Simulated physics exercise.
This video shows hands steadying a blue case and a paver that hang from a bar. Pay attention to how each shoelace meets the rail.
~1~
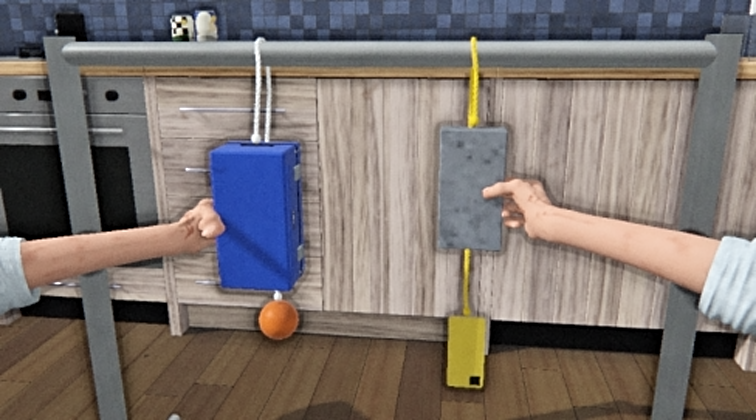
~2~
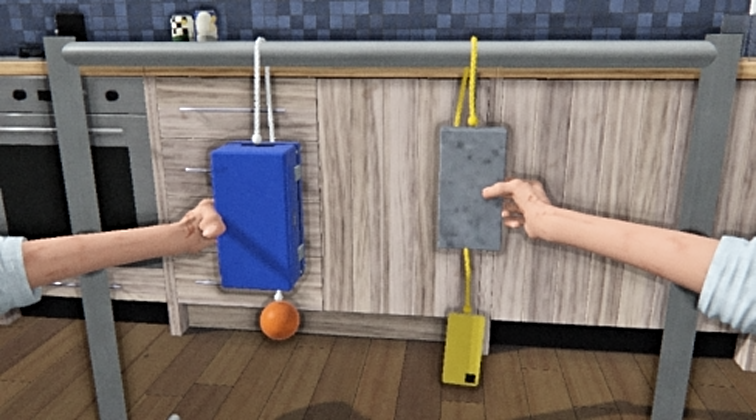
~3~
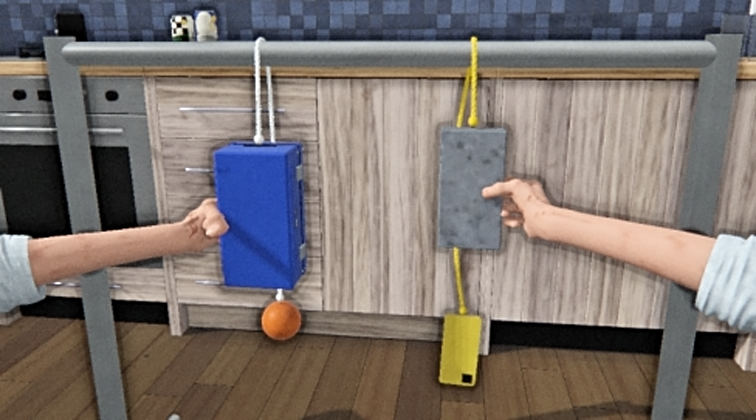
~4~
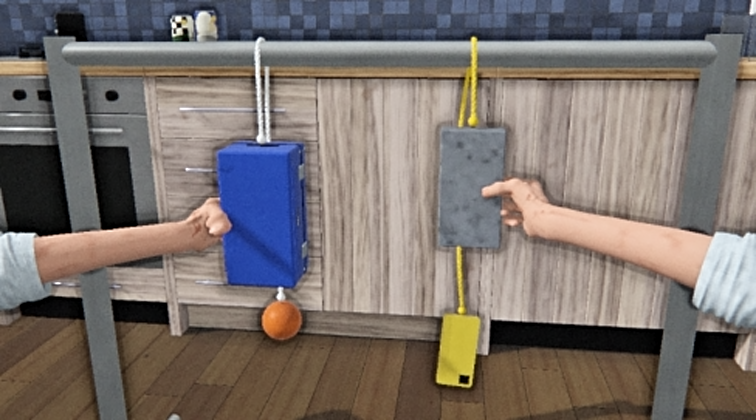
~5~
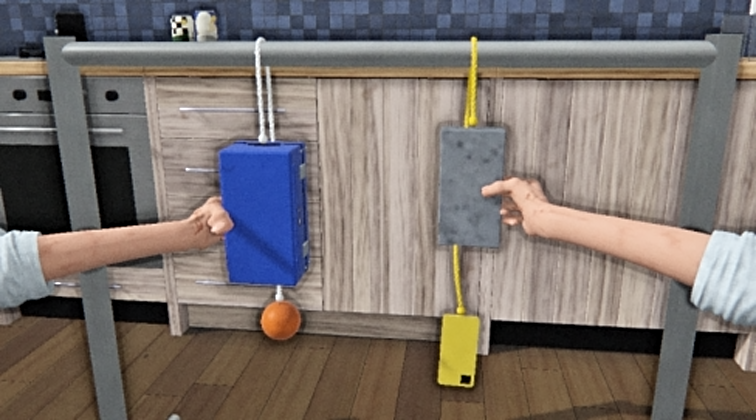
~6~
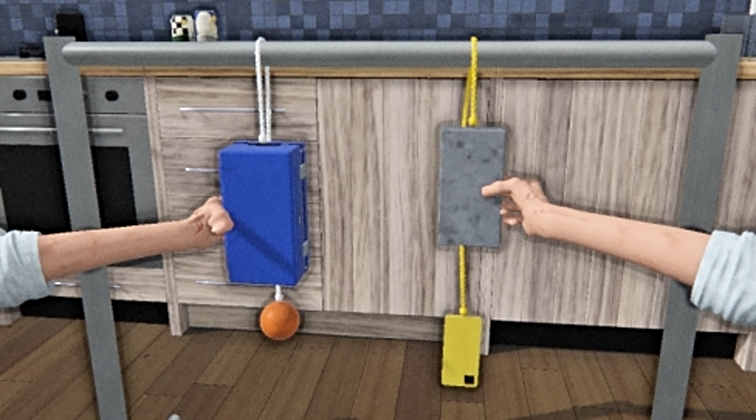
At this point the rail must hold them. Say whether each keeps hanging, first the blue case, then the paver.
One by one: The blue case moves down; the paver moves down.
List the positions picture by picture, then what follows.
Blue case (260, 215); paver (471, 188); left orange (279, 320); right phone (466, 352), in the first picture.
Blue case (261, 215); paver (471, 188), in the second picture.
Blue case (264, 215); paver (471, 188), in the third picture.
Blue case (266, 213); paver (471, 188), in the fourth picture.
Blue case (267, 212); paver (471, 187), in the fifth picture.
Blue case (267, 212); paver (471, 187); left shoelace only laid over the rail; right shoelace only laid over the rail, in the sixth picture.
Then, 0.54 s past the final frame, blue case dropping near (276, 376); paver on the floor.
Then, 1.06 s past the final frame, blue case on the floor; paver on the floor.
When it is over, blue case on the floor; paver on the floor. The blue case drops and the paver pulls its rope through.
